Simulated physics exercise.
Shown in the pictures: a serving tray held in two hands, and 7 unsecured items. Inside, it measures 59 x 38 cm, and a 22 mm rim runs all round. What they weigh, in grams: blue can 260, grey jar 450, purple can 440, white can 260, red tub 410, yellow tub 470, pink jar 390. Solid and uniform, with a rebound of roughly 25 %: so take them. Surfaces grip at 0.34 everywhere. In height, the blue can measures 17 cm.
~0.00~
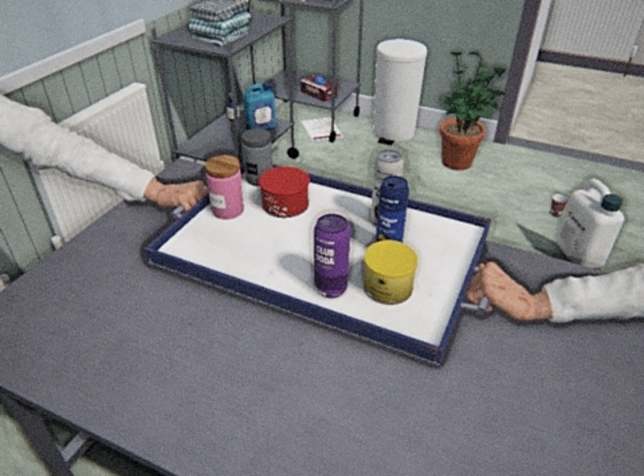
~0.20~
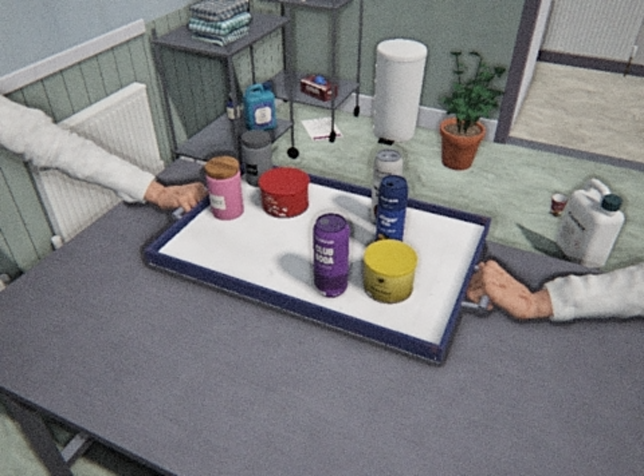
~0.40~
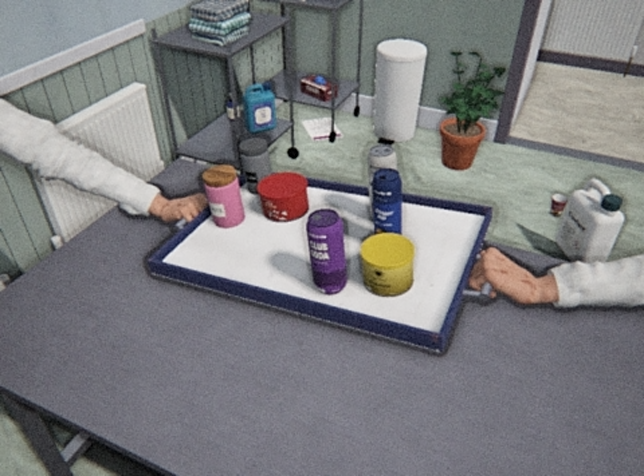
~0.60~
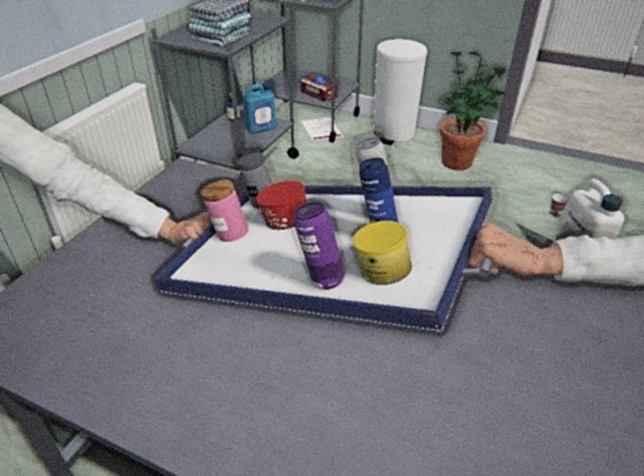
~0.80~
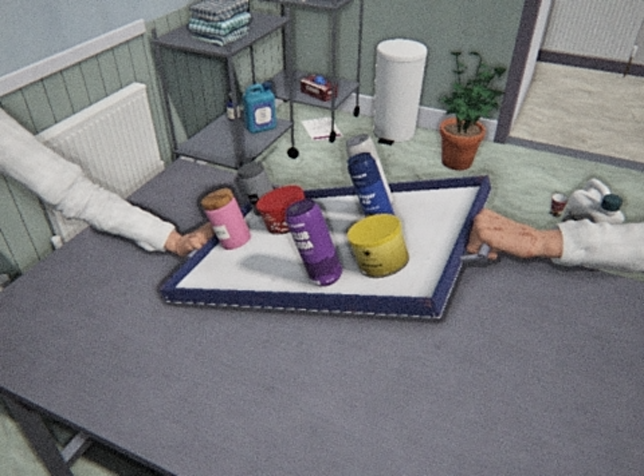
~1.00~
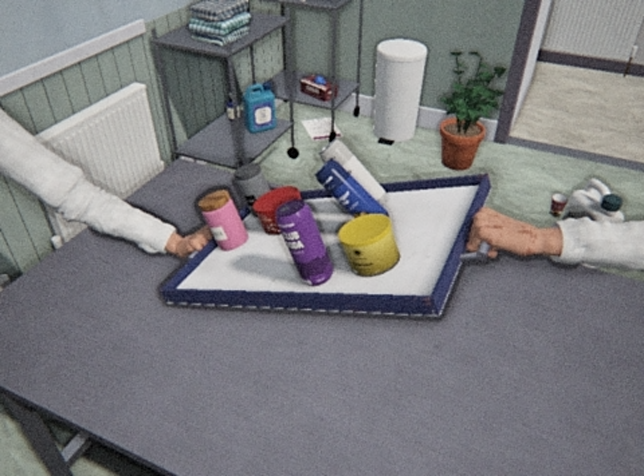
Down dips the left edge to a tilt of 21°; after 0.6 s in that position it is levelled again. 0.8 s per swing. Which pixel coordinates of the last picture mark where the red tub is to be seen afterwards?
The red tub is to be seen near (253, 185) in pixels.
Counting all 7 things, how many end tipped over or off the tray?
I count 2.
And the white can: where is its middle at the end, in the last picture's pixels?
It finishes around (308, 179).
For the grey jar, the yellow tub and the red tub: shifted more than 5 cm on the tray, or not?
Note: Grey jar is left in place. Yellow tub departs its position. Red tub departs its position.
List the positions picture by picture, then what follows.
The first picture shows tray level; red tub (285, 192); blue can (392, 218).
The second picture shows tray level; purple can (331, 257).
The third picture shows tilt 6°, left edge down; yellow tub (388, 265); pink jar (225, 197).
The fourth picture shows tilt 15°, left edge down; blue can (380, 202); grey jar (257, 181).
The fifth picture shows tilt 20°, left edge down; blue can (373, 196); purple can (314, 244).
The sixth picture shows tilt 21°, left edge down; yellow tub (370, 245) shifted 2 cm.
Around 1.20 s, tilt 21°, left edge down; red tub shifted 6 cm near (262, 213); blue can on its side; white can on its side.
Around 1.40 s, tilt 21°, left edge down; red tub shifted 8 cm near (258, 213); blue can on its side; white can on its side.
Around 1.80 s, tilt 15°, left edge down; red tub shifted 8 cm near (254, 206); blue can on its side; white can on its side.
Finally (2.8 s), on their side or leaning hard on the tray, blue can and white can; not toppled but over 5 cm from the start, purple can, red tub and yellow tub; the other 2 still in place (within 5 cm). Final places as that camera would see them, red tub near (253, 185).
